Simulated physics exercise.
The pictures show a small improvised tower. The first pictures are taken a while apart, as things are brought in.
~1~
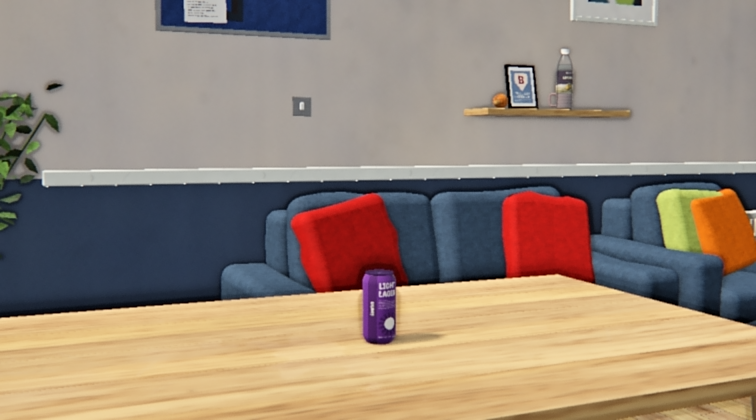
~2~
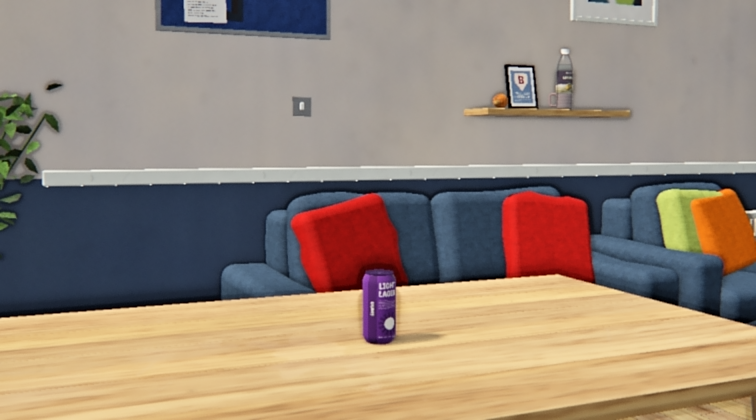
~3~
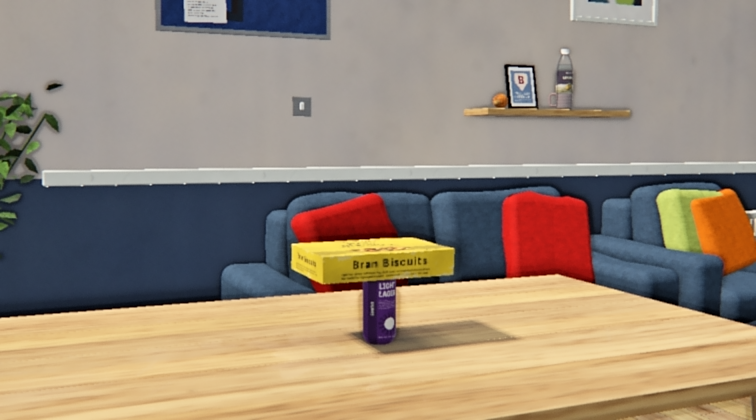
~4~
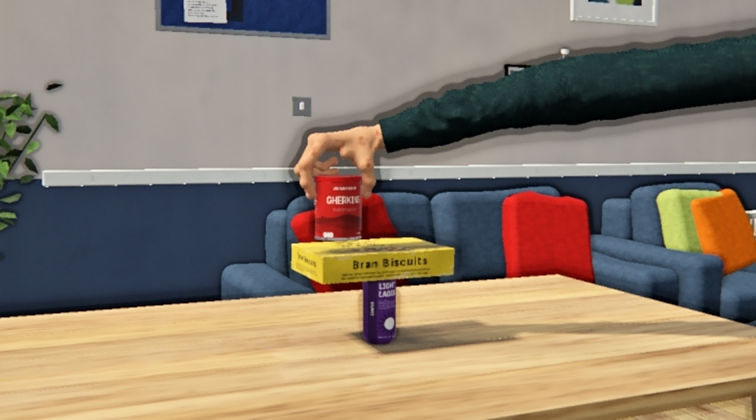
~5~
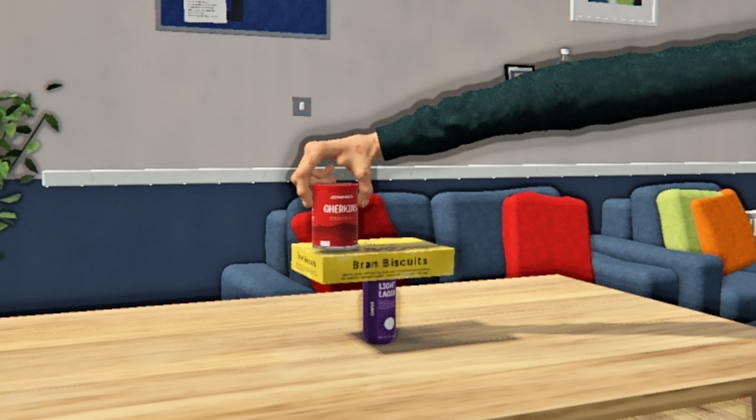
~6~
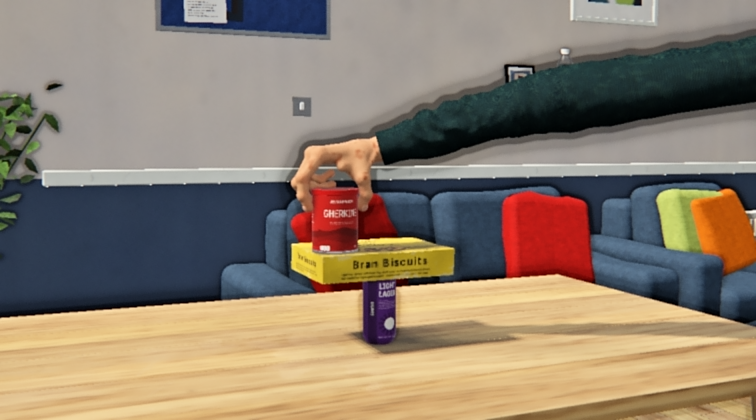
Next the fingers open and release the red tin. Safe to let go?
In the end the stack gives way.
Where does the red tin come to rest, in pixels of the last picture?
At about (268, 345).
Then, 0.40 s on from there, red tin now fallen; yellow packet turned 59° from how it was put.
Then, 0.50 s on from there, yellow packet on its side.
Then, 0.60 s on from there, as before.
Then, 0.90 s on from there, yellow packet now fallen.
In the end, fallen, yellow packet and red tin; purple can unmoved. At the end, from the last picture's camera, red tin near (268, 345). The stack loses its balance.
